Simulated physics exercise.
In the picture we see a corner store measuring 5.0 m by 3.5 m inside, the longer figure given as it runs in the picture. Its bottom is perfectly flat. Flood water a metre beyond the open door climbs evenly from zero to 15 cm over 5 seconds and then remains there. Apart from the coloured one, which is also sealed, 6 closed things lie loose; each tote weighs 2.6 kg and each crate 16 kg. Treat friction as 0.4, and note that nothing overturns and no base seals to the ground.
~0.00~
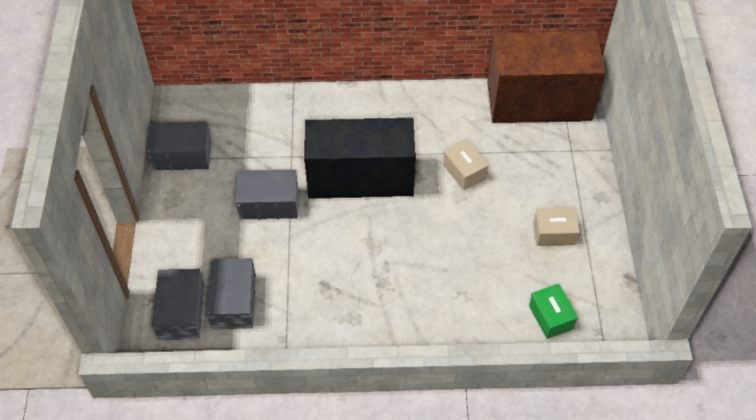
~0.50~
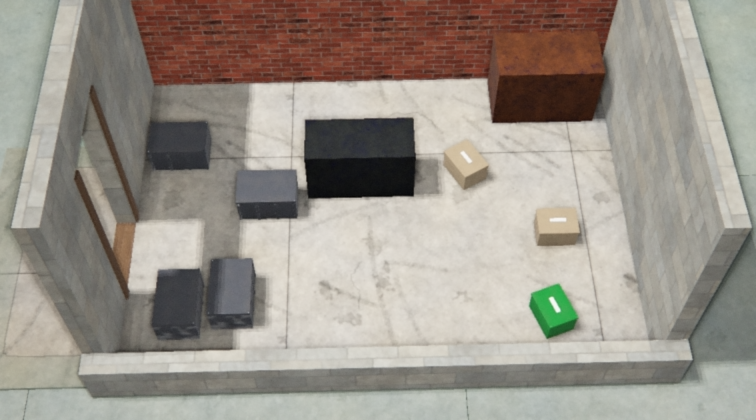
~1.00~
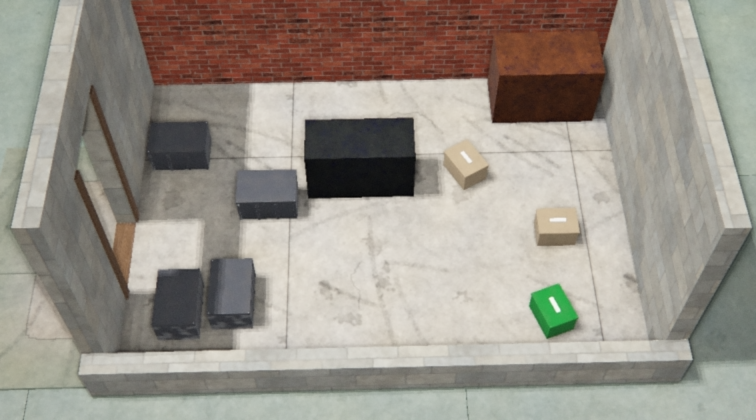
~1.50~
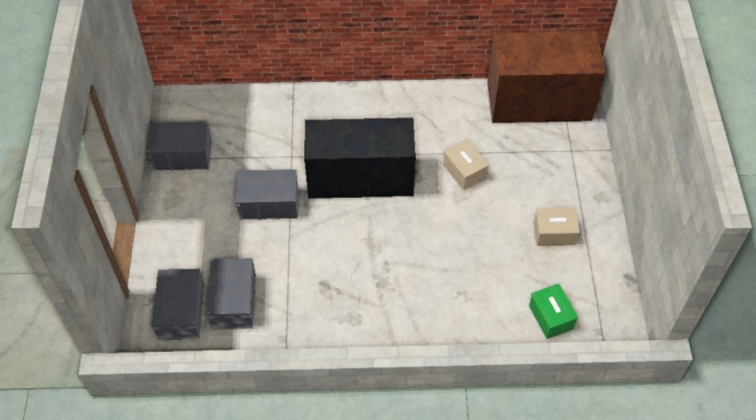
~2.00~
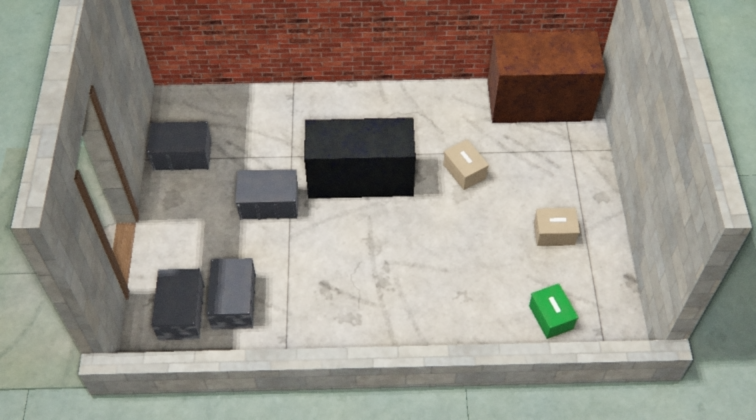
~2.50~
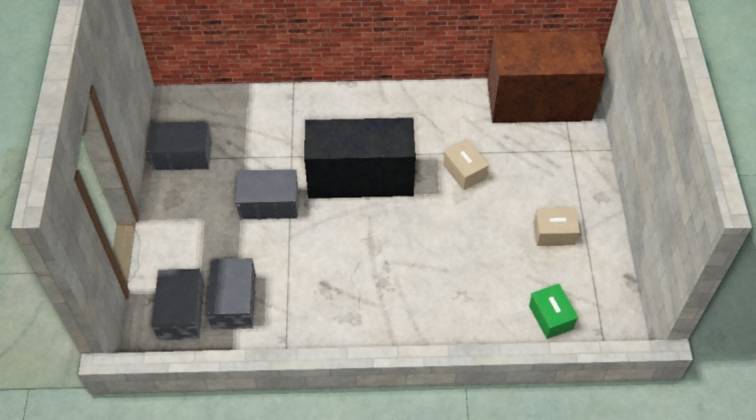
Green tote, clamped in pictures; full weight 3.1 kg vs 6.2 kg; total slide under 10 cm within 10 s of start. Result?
Only 6.2 kg passes.
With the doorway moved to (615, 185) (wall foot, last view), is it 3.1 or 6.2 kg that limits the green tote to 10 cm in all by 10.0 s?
That way, the small mass suffices.
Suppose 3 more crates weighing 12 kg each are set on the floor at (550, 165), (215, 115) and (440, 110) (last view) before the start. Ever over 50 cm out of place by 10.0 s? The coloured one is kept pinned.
Note, in sequence: Not exceeded, not exceeded, not exceeded.
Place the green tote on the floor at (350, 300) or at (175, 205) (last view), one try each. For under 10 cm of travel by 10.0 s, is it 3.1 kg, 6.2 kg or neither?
Heavier load only; no load.
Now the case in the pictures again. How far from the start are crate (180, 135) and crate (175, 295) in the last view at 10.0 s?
One is off by 0 cm, the other by 30 cm, in the order asked.
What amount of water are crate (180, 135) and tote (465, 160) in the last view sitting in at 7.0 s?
Depths: Near 2 cm, then near 1 cm.
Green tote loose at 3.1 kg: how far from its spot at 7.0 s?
About 0 cm off its spot.
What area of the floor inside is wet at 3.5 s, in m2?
1.0 m2.
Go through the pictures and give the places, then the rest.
In the first picture, the green tote at (555, 305), on the bottom; water covers 0.0 m2; 0 of 7 have shifted.
In the second picture, the green tote at (555, 305), on the bottom; water covers 0.0 m2; 0 of 7 have shifted.
In the third picture, the green tote at (555, 305) rests on the ground; water covers 0.0 m2; 0 of 7 have shifted.
In the fourth picture, the green tote at (555, 305), on the bottom; water covers 0.0 m2; 0 of 7 have shifted.
In the fifth picture, the green tote at (555, 305), on the bottom; 0.0 m2 under water; 0 of 7 have shifted.
In the sixth picture, the green tote at (555, 305), on the bottom; water covers 0.0 m2; 0 of 7 have shifted.
After 3.5 s the green tote would be 0 cm from its start with 3.1 kg and 0 cm from its start with 6.2 kg; 0 cm of water round it then.
After 4.5 s the green tote would be 0 cm from its start with 3.1 kg and 0 cm from its start with 6.2 kg; 0 cm of water round it then.
After 7.0 s the green tote would be 0 cm from its start with 3.1 kg and 0 cm from its start with 6.2 kg; 0 cm of water round it then.
After 10.0 s the green tote would be 53 cm from its start with 3.1 kg and 0 cm from its start with 6.2 kg; 3 cm of water round it then.
